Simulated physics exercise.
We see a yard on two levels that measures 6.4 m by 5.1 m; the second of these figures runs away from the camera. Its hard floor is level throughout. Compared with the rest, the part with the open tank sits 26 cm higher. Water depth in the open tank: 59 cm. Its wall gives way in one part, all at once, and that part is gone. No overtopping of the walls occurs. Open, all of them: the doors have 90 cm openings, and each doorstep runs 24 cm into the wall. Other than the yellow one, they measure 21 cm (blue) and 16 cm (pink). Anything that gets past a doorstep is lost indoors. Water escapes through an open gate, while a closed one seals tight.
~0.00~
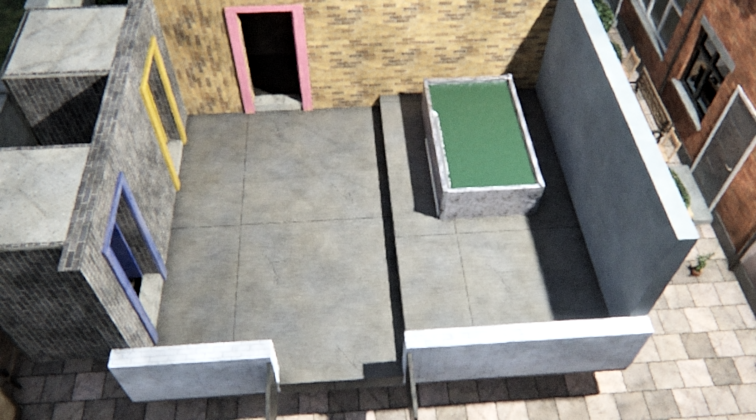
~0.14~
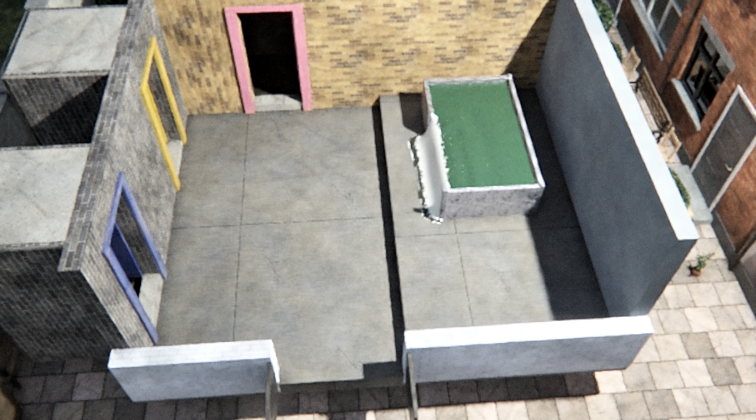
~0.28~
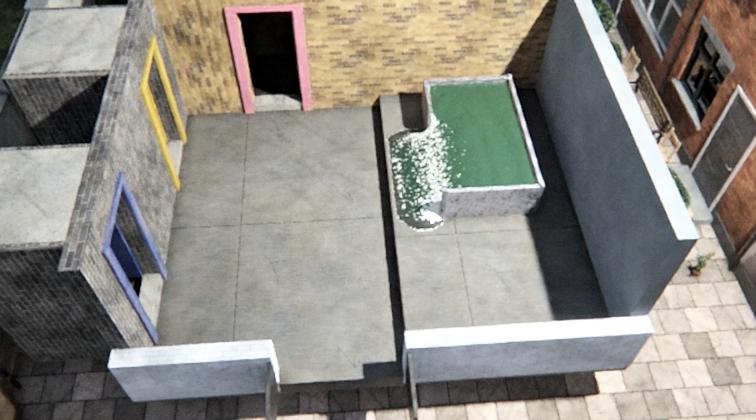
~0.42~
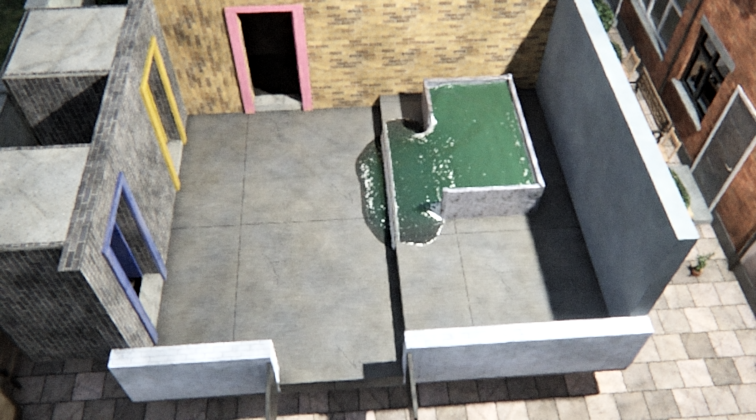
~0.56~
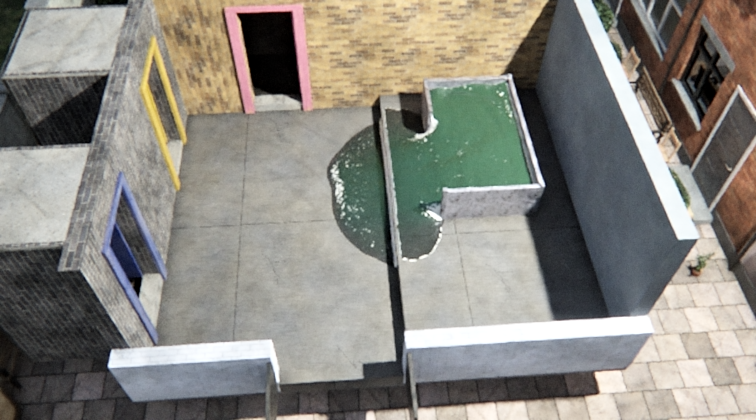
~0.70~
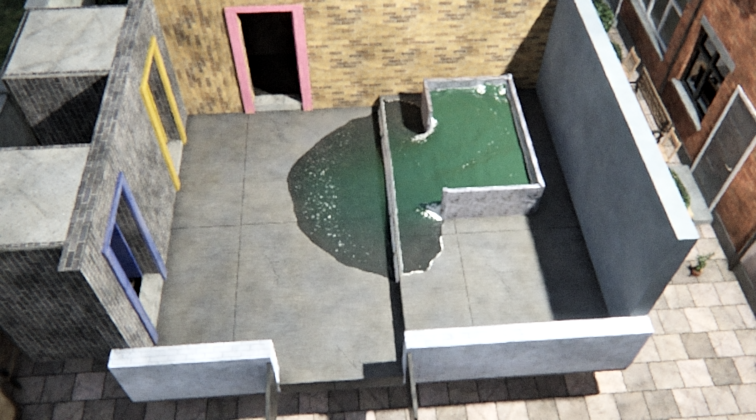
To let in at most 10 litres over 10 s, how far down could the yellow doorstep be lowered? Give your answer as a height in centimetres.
Down to roughly 20 cm.
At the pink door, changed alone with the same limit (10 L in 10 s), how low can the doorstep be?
Roughly 8.5 cm at the pink door.
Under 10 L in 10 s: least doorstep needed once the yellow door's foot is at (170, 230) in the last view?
Around 23 cm would do it.
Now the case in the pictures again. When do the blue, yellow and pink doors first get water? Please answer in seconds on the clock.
Blue 2.0 s, yellow 1.4 s, pink 1.3 s.
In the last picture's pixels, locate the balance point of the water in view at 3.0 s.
The water's centre is at about (315, 208).
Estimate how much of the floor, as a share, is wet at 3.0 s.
Wet share: Near 65 %.
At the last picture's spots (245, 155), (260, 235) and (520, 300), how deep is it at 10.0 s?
7, 7 and 0 cm, respectively.
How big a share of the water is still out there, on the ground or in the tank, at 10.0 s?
Around 80 percent is still there.
After 1.4 s water covers 50 % of the floor, deepest (26 cm) near (430, 194); 6 cm at the yellow door, 0 litres in over its 12 cm doorstep.
After 3.0 s water covers 65 % of the floor, deepest (33 cm) near (152, 363); 20 cm at the yellow door, 51 litres in over its 12 cm doorstep.
After 10.0 s water covers 65 % of the floor, deepest (12 cm) near (317, 110); 8 cm at the yellow door, 70 litres in over its 12 cm doorstep.
At the yellow door as built, the water arrived by 1.4 s and peaked near 25 cm at 2.2 s.
Run again over the same 10 s with other heights there, 16 litres in over 18.5 cm, 6 litres over 21.5 cm. The limit of 10 litres is kept from about 20 cm up.
